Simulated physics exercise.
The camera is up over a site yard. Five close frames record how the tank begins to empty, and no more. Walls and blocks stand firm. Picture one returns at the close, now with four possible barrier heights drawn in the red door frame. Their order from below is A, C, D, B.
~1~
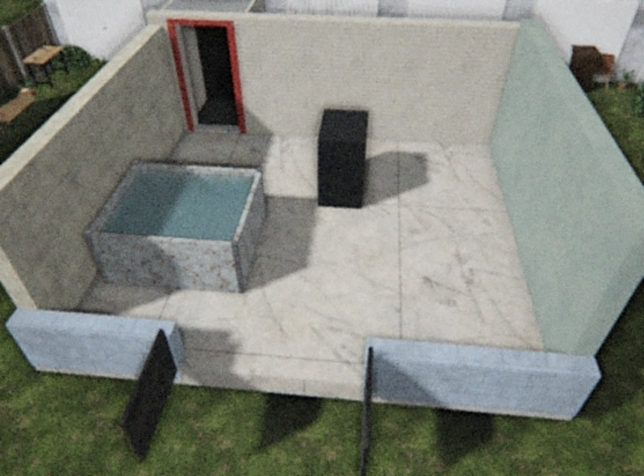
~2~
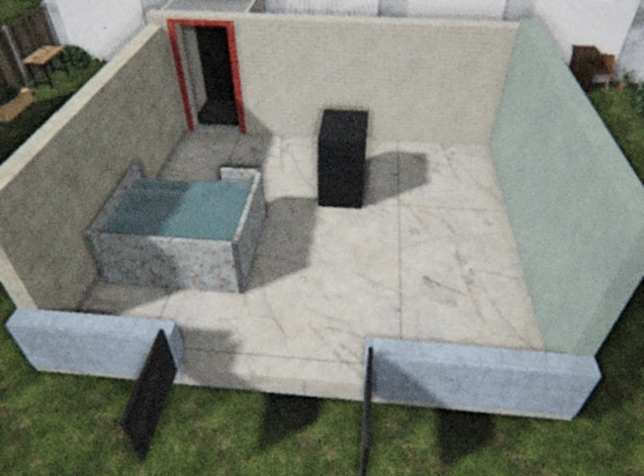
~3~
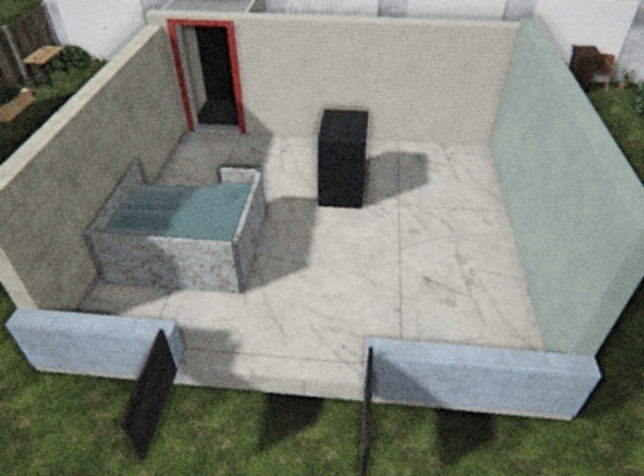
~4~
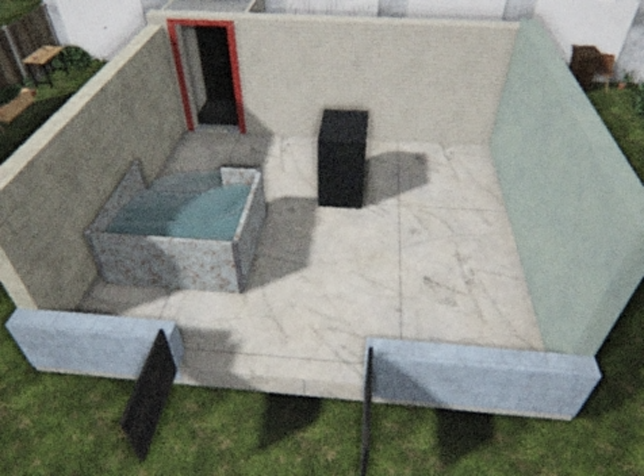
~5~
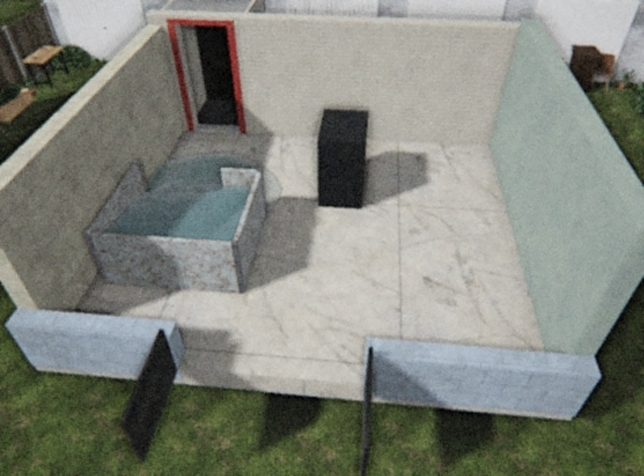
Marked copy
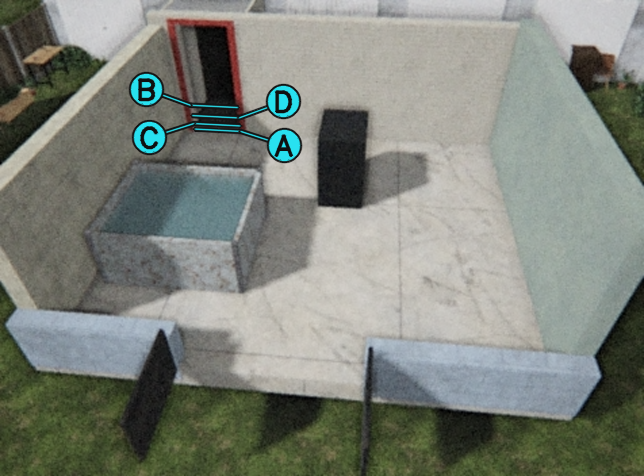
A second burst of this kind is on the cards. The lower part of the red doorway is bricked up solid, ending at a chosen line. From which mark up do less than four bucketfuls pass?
I would pick mark B.
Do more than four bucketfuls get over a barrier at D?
Yes, that goes wrong.
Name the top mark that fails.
The answer is D.
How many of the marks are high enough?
One of the four.
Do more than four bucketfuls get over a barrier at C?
Yes.
In cyan, A at (217, 130); B at (214, 106); C at (216, 124); D at (215, 116); from the bottom up A, C, D, B.
For mark A, dozens of bucketfuls pour in.
For mark B, a bucket or two gets in.
For mark C, dozens of bucketfuls pour in.
For mark D, about 12 bucketfuls get in.
